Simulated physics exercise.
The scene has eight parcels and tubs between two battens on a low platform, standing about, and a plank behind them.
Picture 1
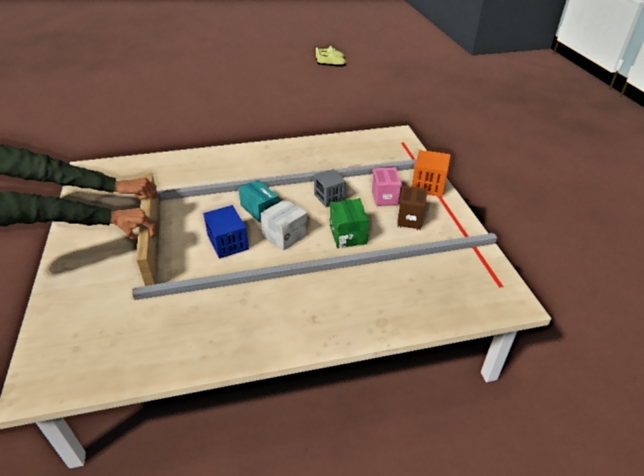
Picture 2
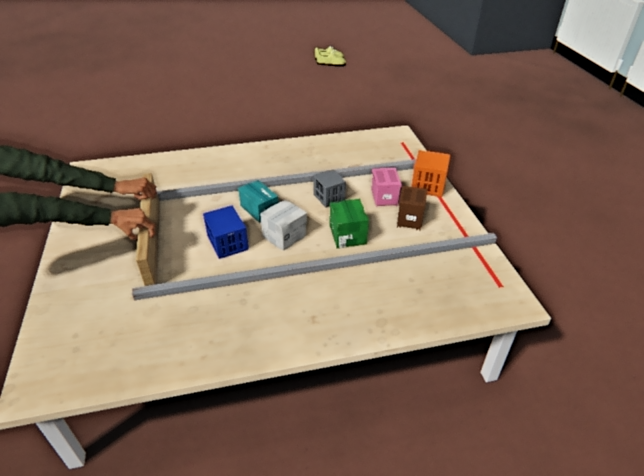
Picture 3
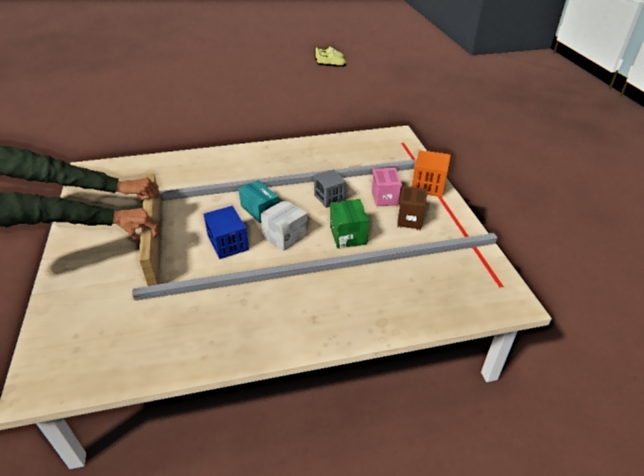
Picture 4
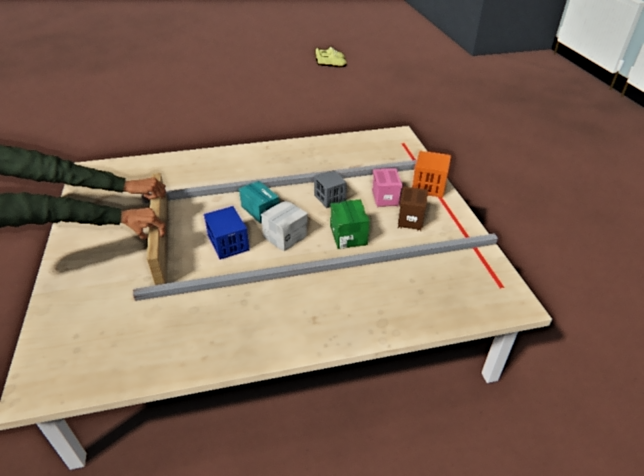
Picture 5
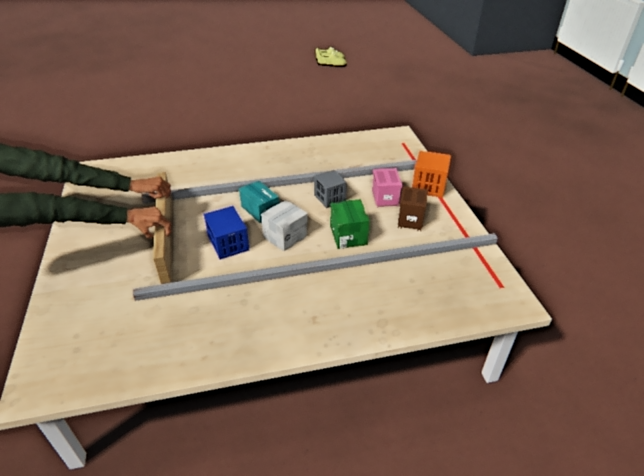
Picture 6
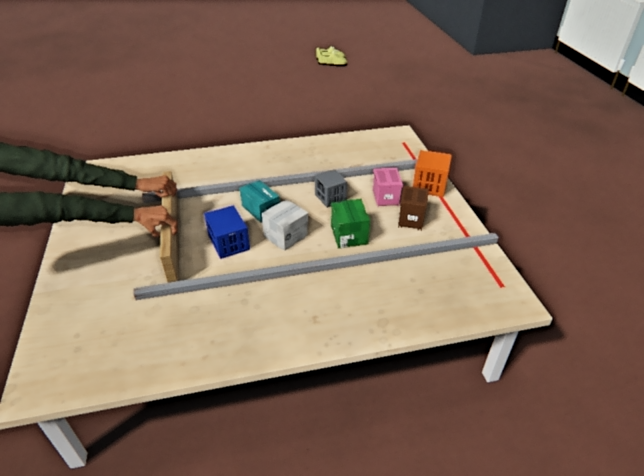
On a low platform, two hands slide a plank slightly right toward eight still, colourful containers.
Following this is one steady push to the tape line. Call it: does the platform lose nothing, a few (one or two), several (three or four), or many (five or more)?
It loses many, five or more.
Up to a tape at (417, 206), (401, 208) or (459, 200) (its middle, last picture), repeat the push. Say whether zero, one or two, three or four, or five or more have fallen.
Well, in the order given, it's 3 or 4, three to four and five or more.
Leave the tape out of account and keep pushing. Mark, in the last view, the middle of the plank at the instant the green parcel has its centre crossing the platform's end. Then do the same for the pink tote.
First it's close to (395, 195), next close to (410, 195).
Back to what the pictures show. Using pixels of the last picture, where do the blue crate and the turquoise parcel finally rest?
About (466, 200), and about (447, 179).
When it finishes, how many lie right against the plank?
That makes 2.
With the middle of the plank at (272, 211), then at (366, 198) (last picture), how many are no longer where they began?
The first number is 4, the next one 8.
Soon after, none off yet; orange crate at rest near (432, 173); brown tote at rest near (413, 208); pink tote at rest near (387, 187).
Then, none off yet; orange crate at rest near (432, 173); brown tote moved about its own width near (438, 205); pink tote at rest near (387, 187).
Further on, one off so far; orange crate tipped well over near (470, 177); brown tote on the ground near (483, 263); pink tote moved well along near (448, 183).
At rest, the number that fall off is five or more; fallen, white box, grey crate, green parcel, pink tote, brown tote and orange crate.
